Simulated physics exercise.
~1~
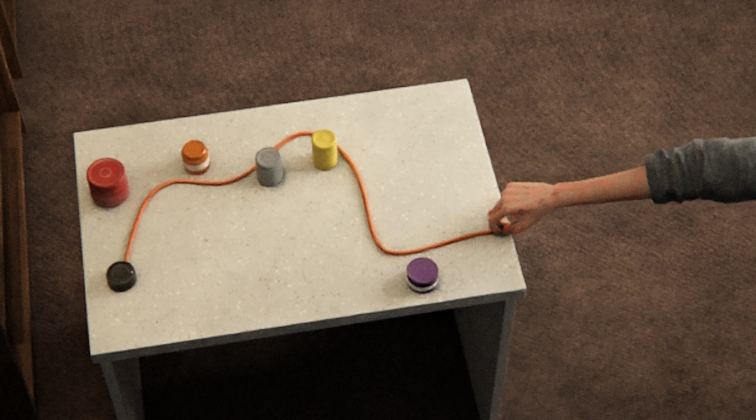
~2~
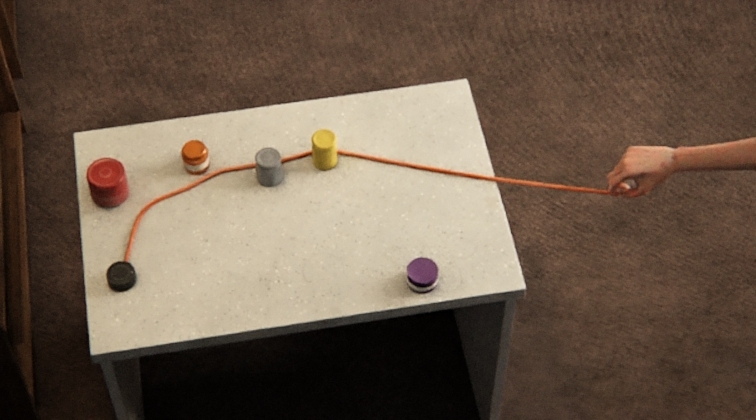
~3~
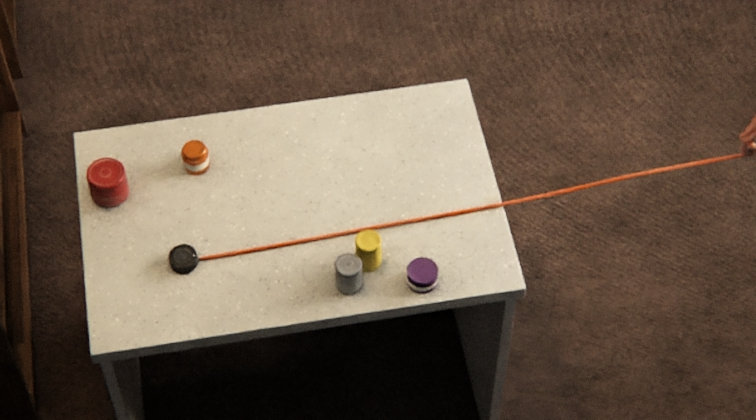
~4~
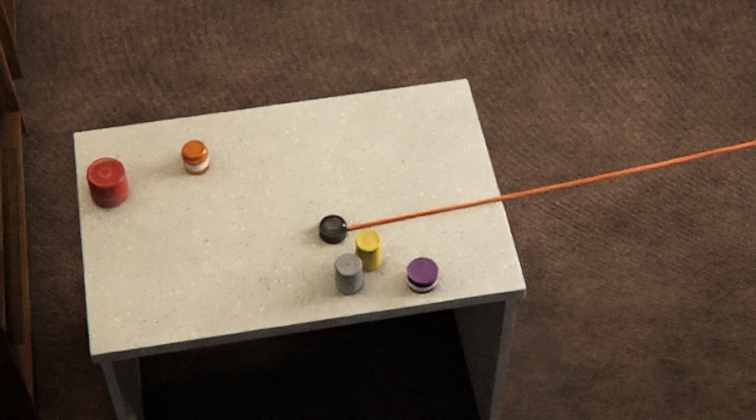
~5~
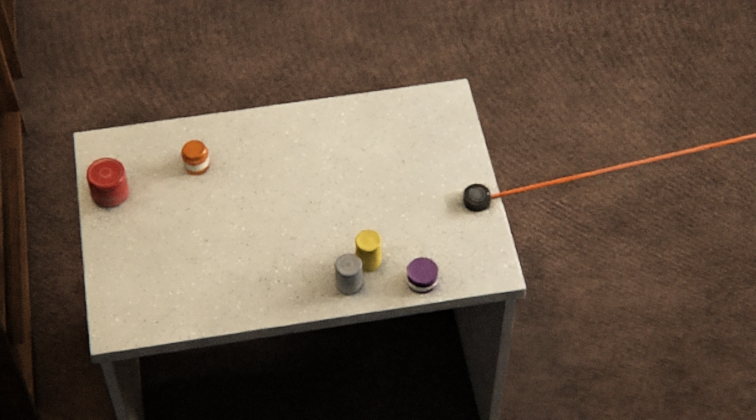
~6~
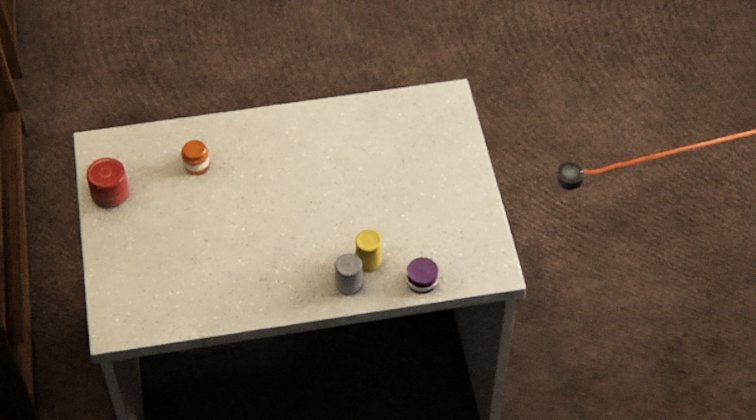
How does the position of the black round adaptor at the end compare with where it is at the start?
At the start the black round adaptor sits on the near left part of the desk. By the end it is off the desk altogether, out beyond the right edge and still attached to the orange lead.
